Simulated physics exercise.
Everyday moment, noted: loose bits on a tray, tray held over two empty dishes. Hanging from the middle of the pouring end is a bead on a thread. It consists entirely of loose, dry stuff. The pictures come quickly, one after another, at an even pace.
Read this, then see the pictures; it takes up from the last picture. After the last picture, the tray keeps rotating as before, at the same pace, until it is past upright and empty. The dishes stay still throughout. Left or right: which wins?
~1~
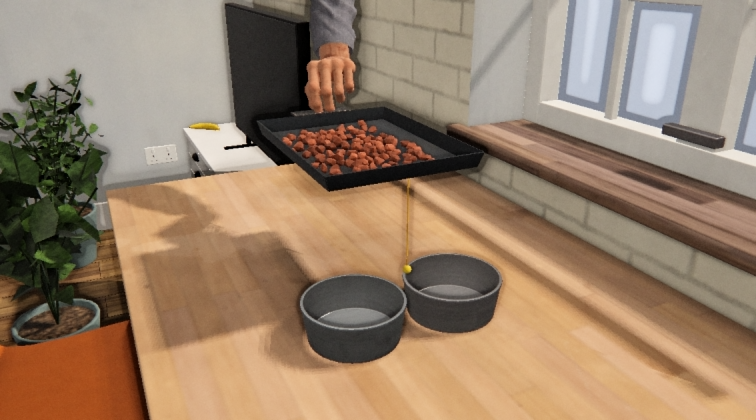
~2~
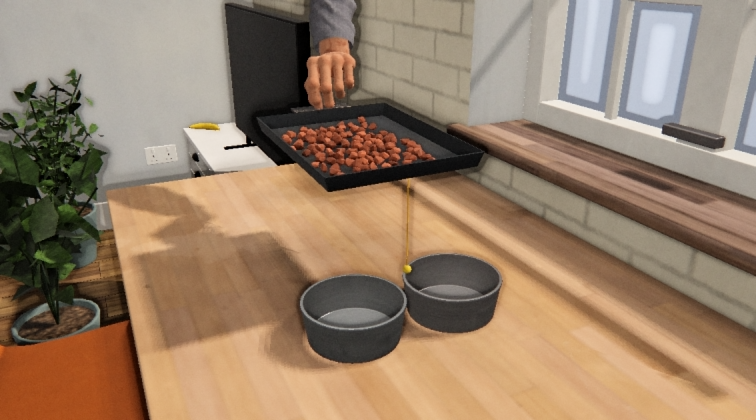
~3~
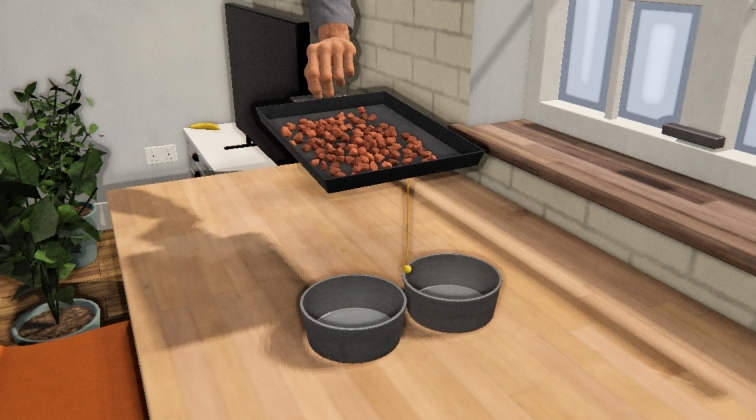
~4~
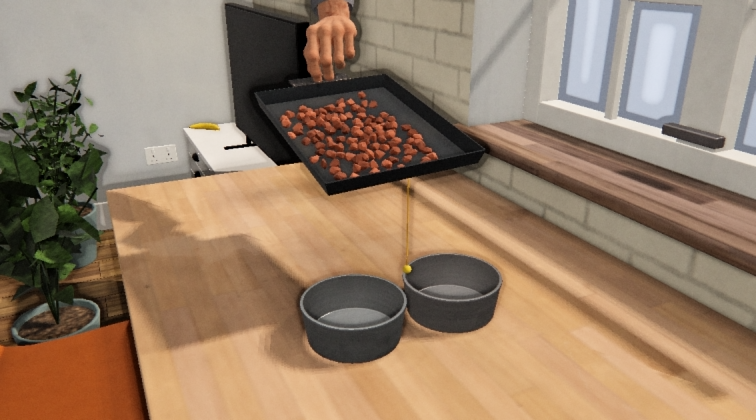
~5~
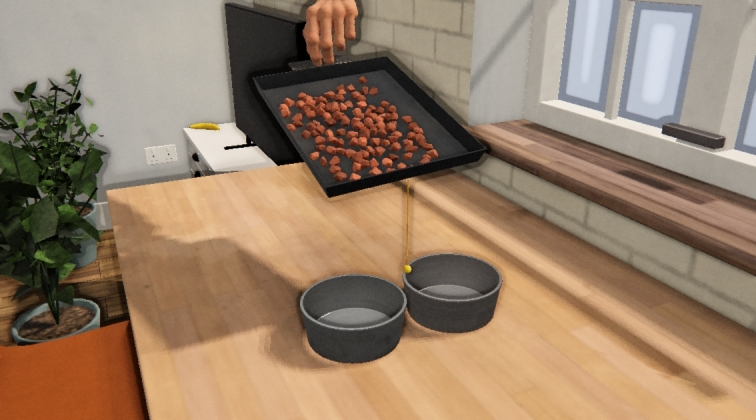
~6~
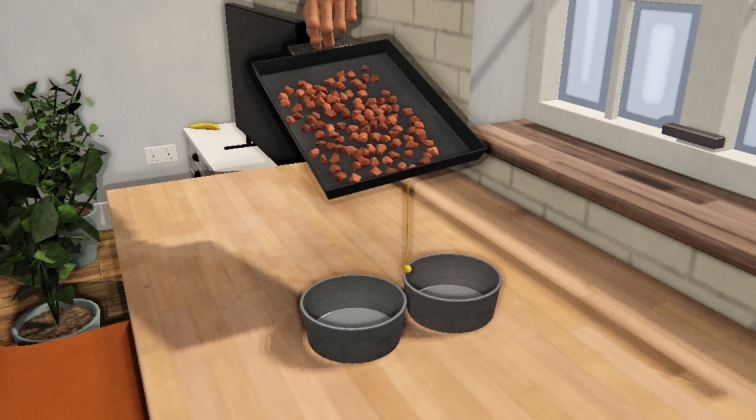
Honestly the dish that comes off better is the left one.
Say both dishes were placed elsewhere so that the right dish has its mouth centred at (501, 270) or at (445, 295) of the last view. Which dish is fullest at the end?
Result for the first try: The dish on the left side; for the second: The dish on the left side.
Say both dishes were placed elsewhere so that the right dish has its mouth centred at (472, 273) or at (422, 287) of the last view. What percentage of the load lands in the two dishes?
In order, about 60 and 80 in a hundred.
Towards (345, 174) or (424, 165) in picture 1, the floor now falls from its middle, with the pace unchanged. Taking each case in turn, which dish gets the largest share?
The leftmost dish; the rightmost dish.
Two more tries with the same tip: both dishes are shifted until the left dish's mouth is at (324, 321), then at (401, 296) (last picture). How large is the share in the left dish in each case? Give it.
Close to 60 in a hundred, then close to 50 in a hundred.
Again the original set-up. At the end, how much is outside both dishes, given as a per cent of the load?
Result: Near 40 % of the load.
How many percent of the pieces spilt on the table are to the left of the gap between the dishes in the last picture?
Close to 40 %.
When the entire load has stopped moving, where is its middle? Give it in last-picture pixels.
Somewhere around (371, 343) in the final view.
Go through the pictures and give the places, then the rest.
Corners of the pouring end near (328, 175) and (478, 151), level; middle of the load near (358, 148), bits of crushed brick; left dish near (376, 341); right dish near (478, 312); bead on its thread near (407, 269), in the first frame.
Corners of the pouring end near (328, 175) and (478, 151), level; middle of the load near (358, 147), in the second frame.
Corners of the pouring end near (328, 177) and (479, 150), tipped barely, lowest at the left corner; middle of the load near (358, 141), in the third frame.
Corners of the pouring end near (329, 180) and (479, 149), tipped a little, lowest at the left corner; middle of the load near (358, 134), in the fourth frame.
Corners of the pouring end near (329, 183) and (480, 147), tipped clearly, lowest at the left corner; middle of the load near (358, 126), in the fifth frame.
Corners of the pouring end near (329, 186) and (481, 146), tipped clearly, lowest at the left corner; middle of the load near (359, 119); left dish near (376, 341); right dish near (478, 312), in the sixth frame.
Shortly afterwards, tray tipped steeply; the bulk on the tray; only a few in the left dish; a little in the air.
Next, tray tipped past a quarter turn; a little on the tray; near a third in the left dish; near a third outside both; a little in the air.
Some moments later, tray tipped past a quarter turn; near half in the left dish; near half outside both.
In the end, tray tipped past a quarter turn; near half in the left dish; none at all in the right dish; near half outside both.
